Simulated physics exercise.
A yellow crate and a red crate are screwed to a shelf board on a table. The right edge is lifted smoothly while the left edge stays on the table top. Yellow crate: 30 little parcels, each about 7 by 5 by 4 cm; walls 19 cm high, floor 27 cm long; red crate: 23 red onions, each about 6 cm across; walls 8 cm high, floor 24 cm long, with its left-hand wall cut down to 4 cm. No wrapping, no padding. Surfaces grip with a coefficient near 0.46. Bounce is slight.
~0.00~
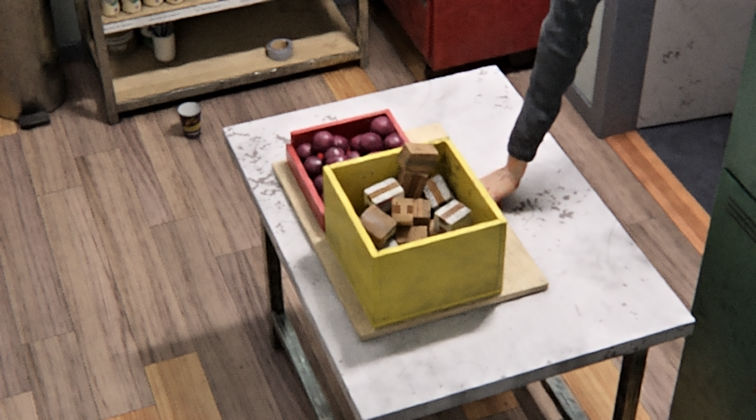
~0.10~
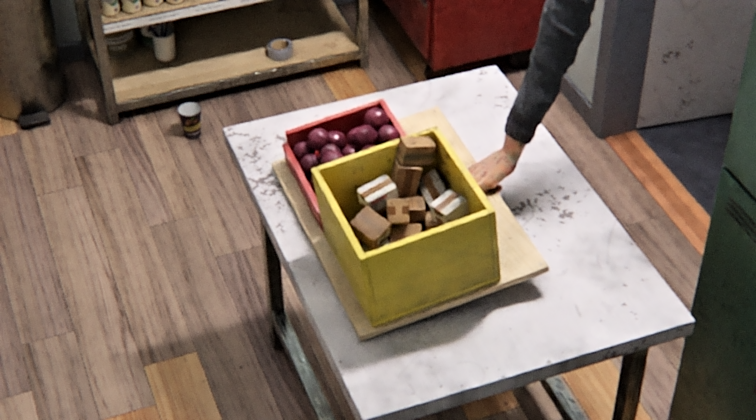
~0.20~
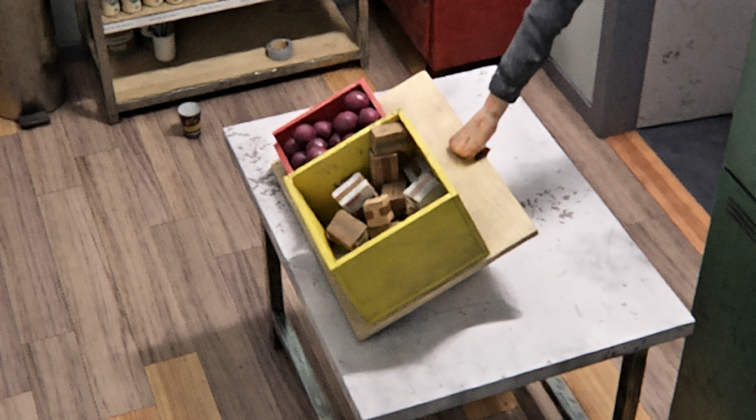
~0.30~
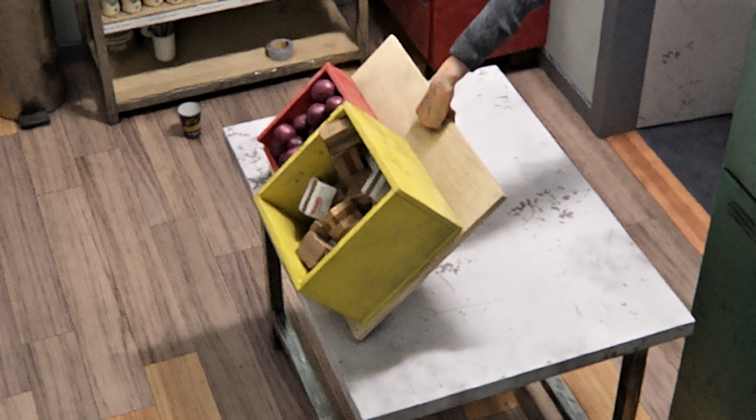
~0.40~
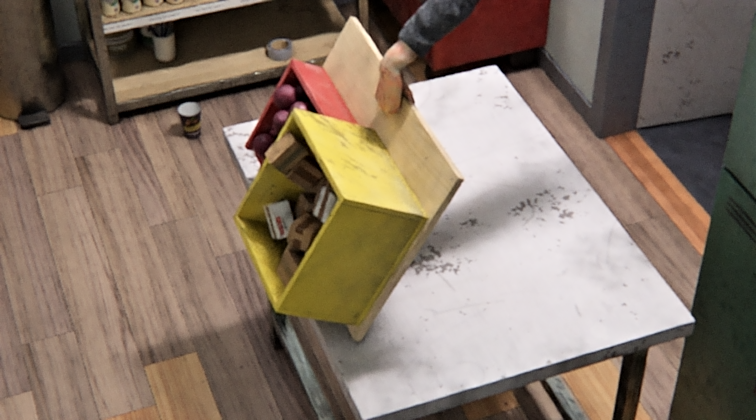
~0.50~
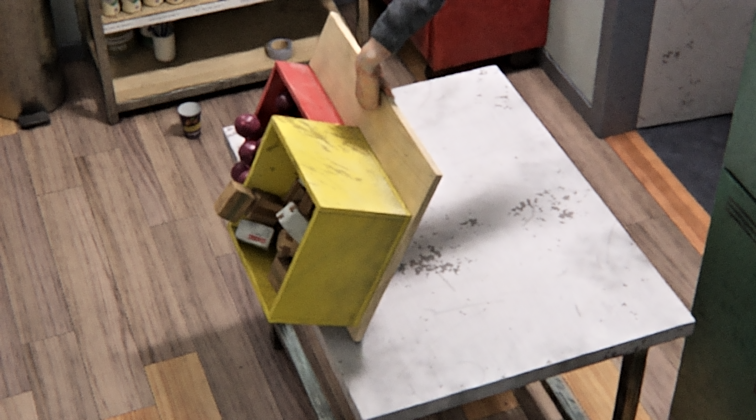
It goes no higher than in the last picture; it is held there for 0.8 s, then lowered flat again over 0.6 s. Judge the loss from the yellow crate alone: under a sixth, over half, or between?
The yellow crate loses under a sixth of its little parcels.
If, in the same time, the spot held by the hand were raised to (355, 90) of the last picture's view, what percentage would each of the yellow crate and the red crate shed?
Then yellow crate 10, red crate 60 per cent.
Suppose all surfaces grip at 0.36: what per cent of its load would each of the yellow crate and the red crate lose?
Then yellow crate 10, red crate 40 per cent.
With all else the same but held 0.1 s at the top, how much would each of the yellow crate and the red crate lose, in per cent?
In that case yellow crate 10, red crate 40 per cent.
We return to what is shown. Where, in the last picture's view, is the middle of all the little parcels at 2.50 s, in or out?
At about (386, 252).
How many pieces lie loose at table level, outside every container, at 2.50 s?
About 0.
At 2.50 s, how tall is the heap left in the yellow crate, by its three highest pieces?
Roughly 17 cm high.
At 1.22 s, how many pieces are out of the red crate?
Out by then, roughly: Red crate 8.
After 0.82 s, tilt 66°; the yellow crate is down by 2 of 30 and the red crate is down by 9 of 23.
After 1.22 s, tilt 66°; the yellow crate is down by 2 of 30 and the red crate is down by 9 of 23.
After 1.78 s, tilt 7°; the yellow crate is down by 2 of 30 and the red crate is down by 9 of 23.
When it is over (at 2.50 s), the yellow crate is down by 2 of 30 and the red crate is down by 9 of 23. Asked share, 2 of 30, 7 per cent.
